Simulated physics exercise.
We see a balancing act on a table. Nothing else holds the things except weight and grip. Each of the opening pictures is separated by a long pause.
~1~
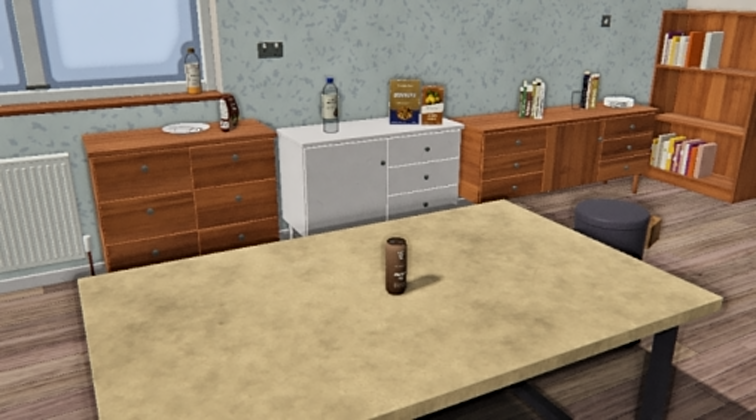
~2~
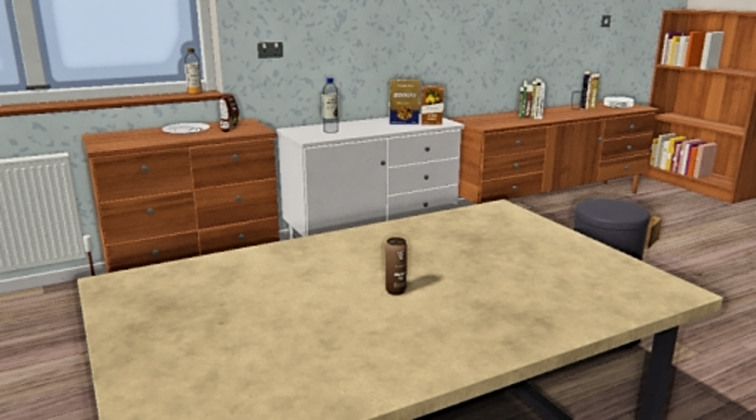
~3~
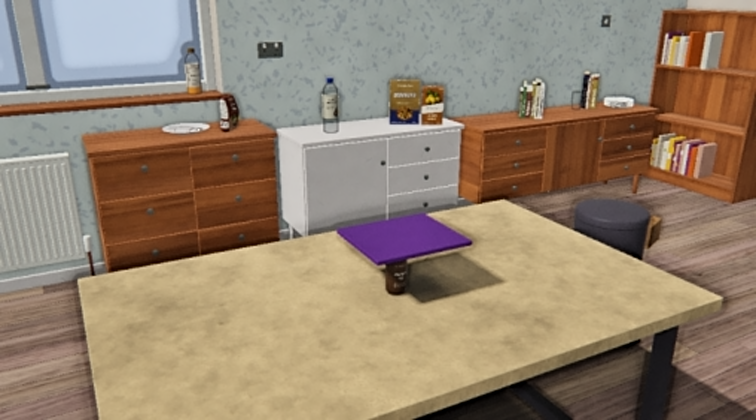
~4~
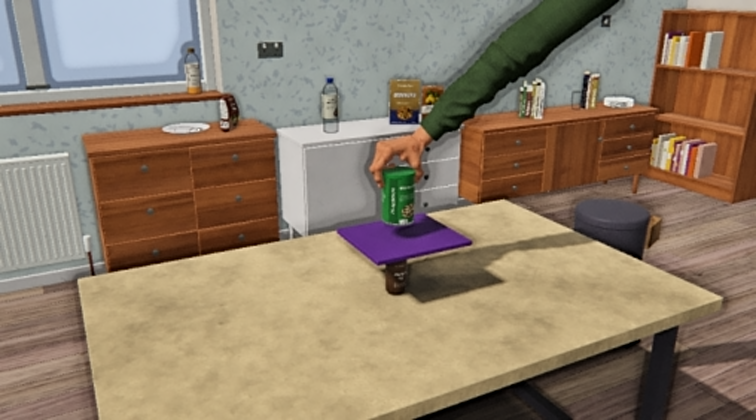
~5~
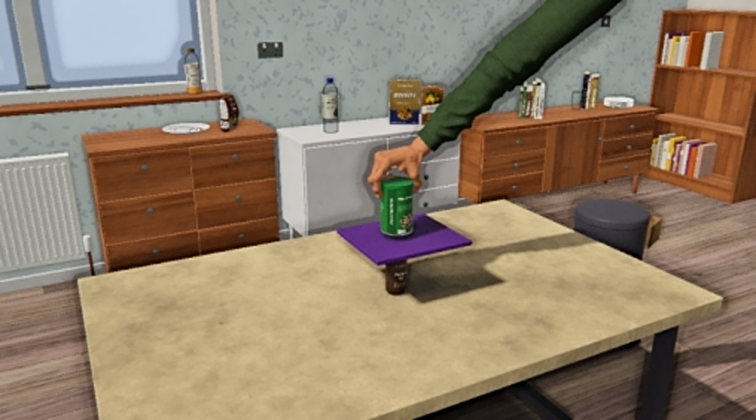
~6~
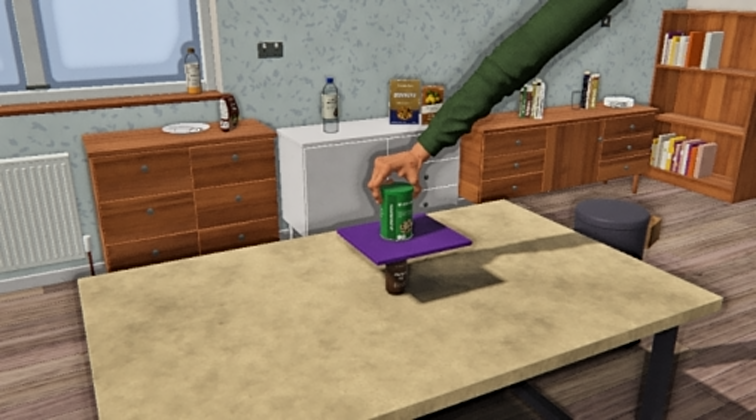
In a room with patterned walls, wooden cabinets and a bookcase, a fixed camera looks down at a pale tabletop. A small brown can stands near its middle, with a white cabinet behind and a dark stool at right. A purple board appears balanced on the can, then a green-sleeved arm reaches in from the upper right and lowers a green tin onto it, keeping hold.
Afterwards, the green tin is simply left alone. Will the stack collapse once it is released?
So the pile rests quietly where it is.
Then, 0.40 s past the last view, nothing moves.
Then, 1.00 s past the last view, green tin resting near (397, 212).
Finally, all 3 still in place. Final places as the last picture's camera would see them, green tin near (397, 212). The stack stays up.
